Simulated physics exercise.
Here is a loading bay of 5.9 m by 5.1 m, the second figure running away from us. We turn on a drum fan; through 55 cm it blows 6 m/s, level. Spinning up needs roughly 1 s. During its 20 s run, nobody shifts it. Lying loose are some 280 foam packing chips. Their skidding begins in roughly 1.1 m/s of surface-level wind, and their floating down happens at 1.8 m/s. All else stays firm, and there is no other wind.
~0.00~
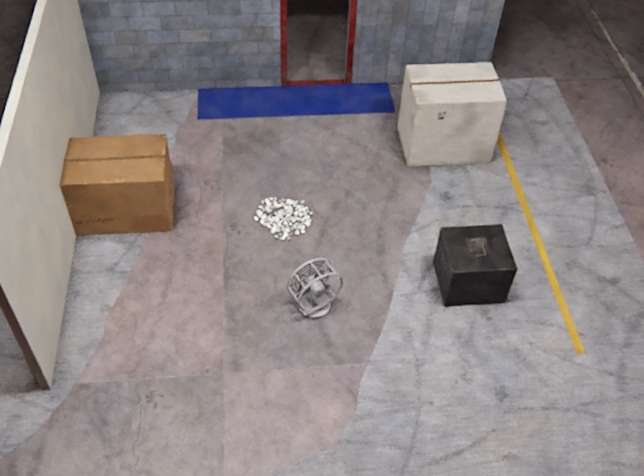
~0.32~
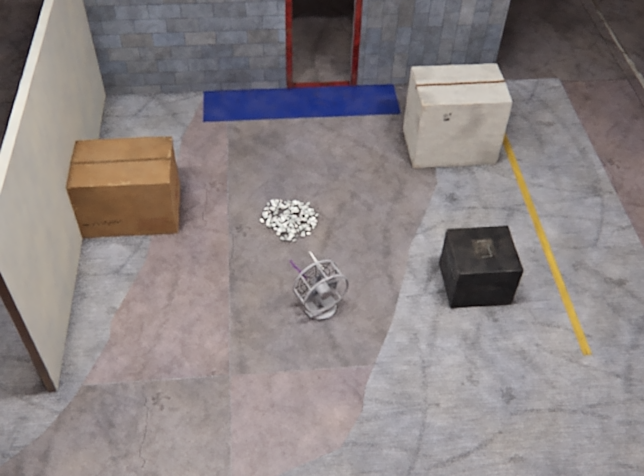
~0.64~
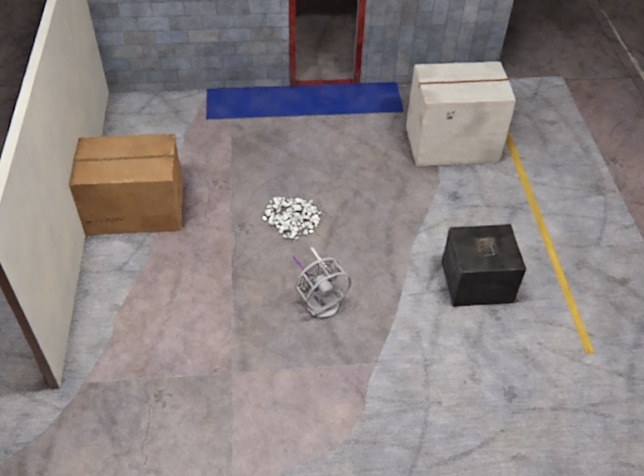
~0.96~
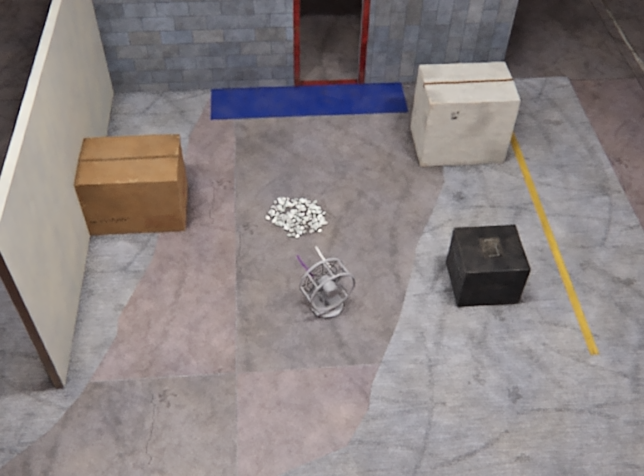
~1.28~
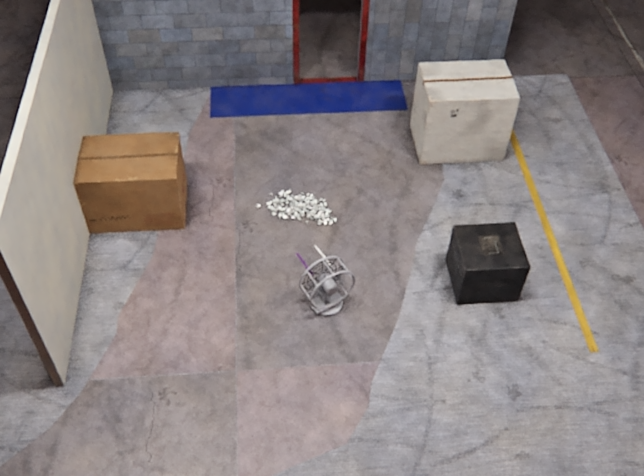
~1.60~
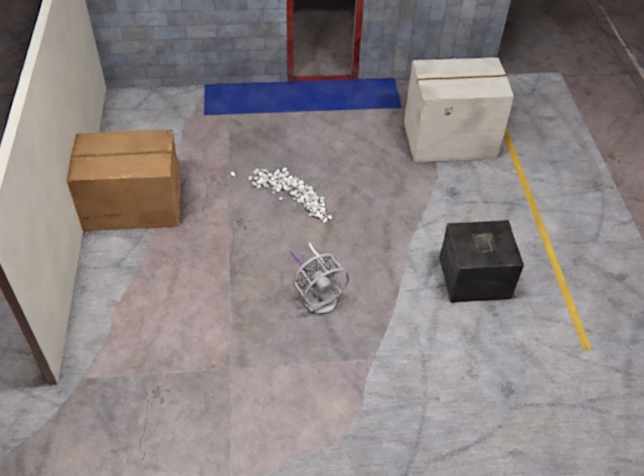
White foam chips lay in a small heap in front of a round metal fan on the floor, then began to shift and spread into a curved, trailing band reaching back and to the left.
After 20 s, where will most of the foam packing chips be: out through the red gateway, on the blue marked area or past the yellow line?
Most of them end up at the blue one.
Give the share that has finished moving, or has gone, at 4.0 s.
About 0 per cent.
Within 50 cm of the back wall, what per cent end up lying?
I'd put it at about 40 percent.
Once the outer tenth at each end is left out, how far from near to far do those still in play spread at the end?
2.4 m or thereabouts.
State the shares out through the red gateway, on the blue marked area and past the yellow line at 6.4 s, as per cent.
I'd put it at roughly 2 percent on red, 40 percent on blue and 0 percent on yellow.
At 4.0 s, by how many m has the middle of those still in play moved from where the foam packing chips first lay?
Centre shift: Near 1.4 m.
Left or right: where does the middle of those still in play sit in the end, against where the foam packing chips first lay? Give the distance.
Rightward, some 0.4 m.
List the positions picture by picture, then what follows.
In the first picture, the middle of the foam packing chips is near (282, 218), none has stirred yet and the mouth of the drum fan is at (315, 285).
In the second picture, the middle of the foam packing chips is near (288, 219), none has stirred yet, the red gateway is centred on (322, 87), the blue marked area is centred on (301, 103) and the yellow line is centred on (530, 195).
In the third picture, the middle of the foam packing chips is near (290, 217), none has stirred yet, the top of a large carton is at (124, 158) and the top of a packing case is at (487, 247).
In the fourth picture, the middle of the foam packing chips is near (296, 217) and about 5 % have left their places.
In the fifth picture, the middle of the foam packing chips is near (301, 209), the farthest in sight from the drum fan is at (271, 195) and about 65 % have left their places.
In the sixth picture, the middle of the foam packing chips is near (294, 187), the farthest in sight from the drum fan is at (233, 174) and about 95 % have left their places.
After 4.0 s, 0 % are out through the red gateway, 37 % on the blue marked area and 0 % past the yellow line; the middle of those still in play is near (290, 137); 0 % have settled or left.
After 6.4 s, 2 % are out through the red gateway, 36 % on the blue marked area and 0 % past the yellow line; the middle of those still in play is near (286, 131); 2 % have settled or left.
After 11.0 s, 6 % are out through the red gateway, 39 % on the blue marked area and 1 % past the yellow line; the middle of those still in play is near (296, 93); 6 % have settled or left.
After 20.0 s, at the end, 6 % are out through the red gateway, 31 % on the blue marked area and 7 % past the yellow line; the middle of those still in play is near (304, 93).
